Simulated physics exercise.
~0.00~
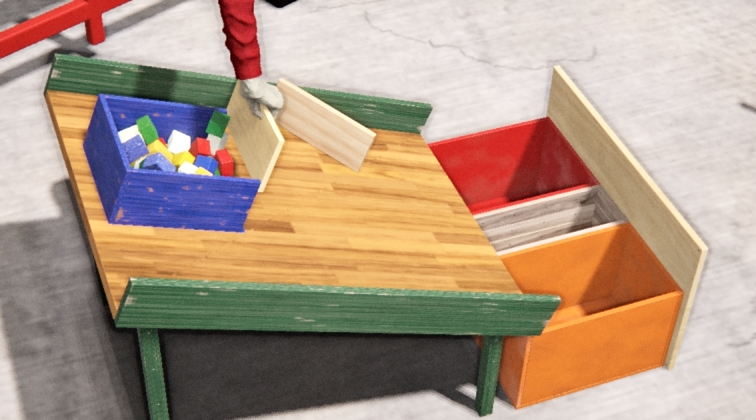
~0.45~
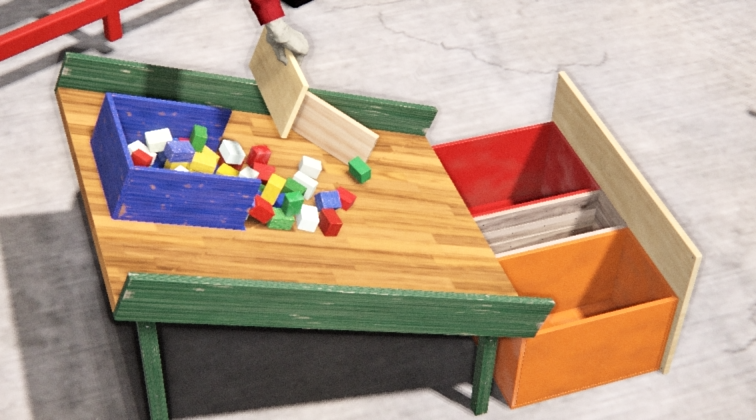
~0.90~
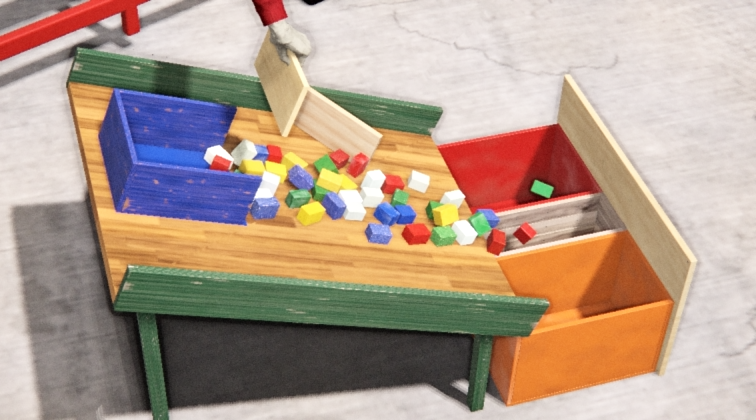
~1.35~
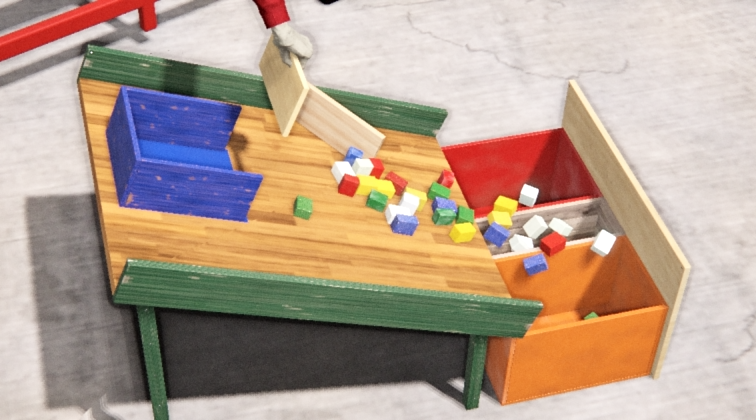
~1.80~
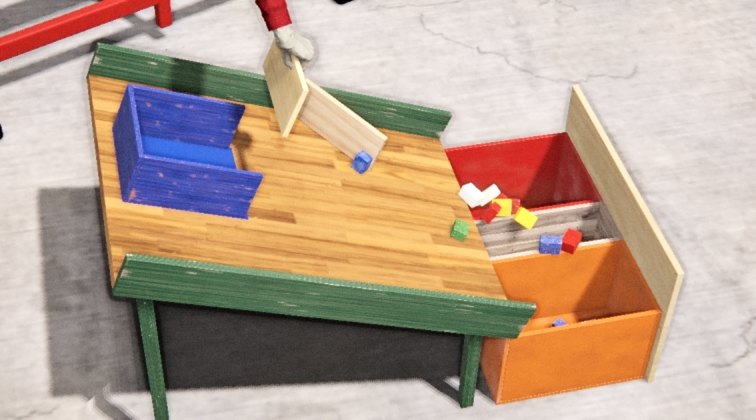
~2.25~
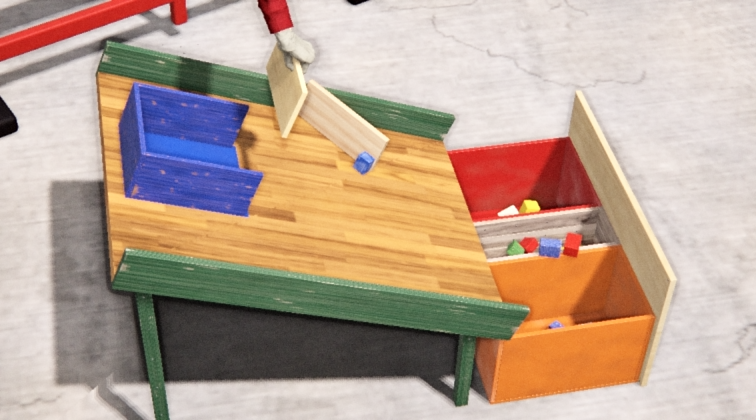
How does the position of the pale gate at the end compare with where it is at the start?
At the start the gate stands across the right side of the blue pen, holding the bricks in. At the end the gloved hand holds it farther back and to the right, clear of the pen and beside the angled board at the far rail.
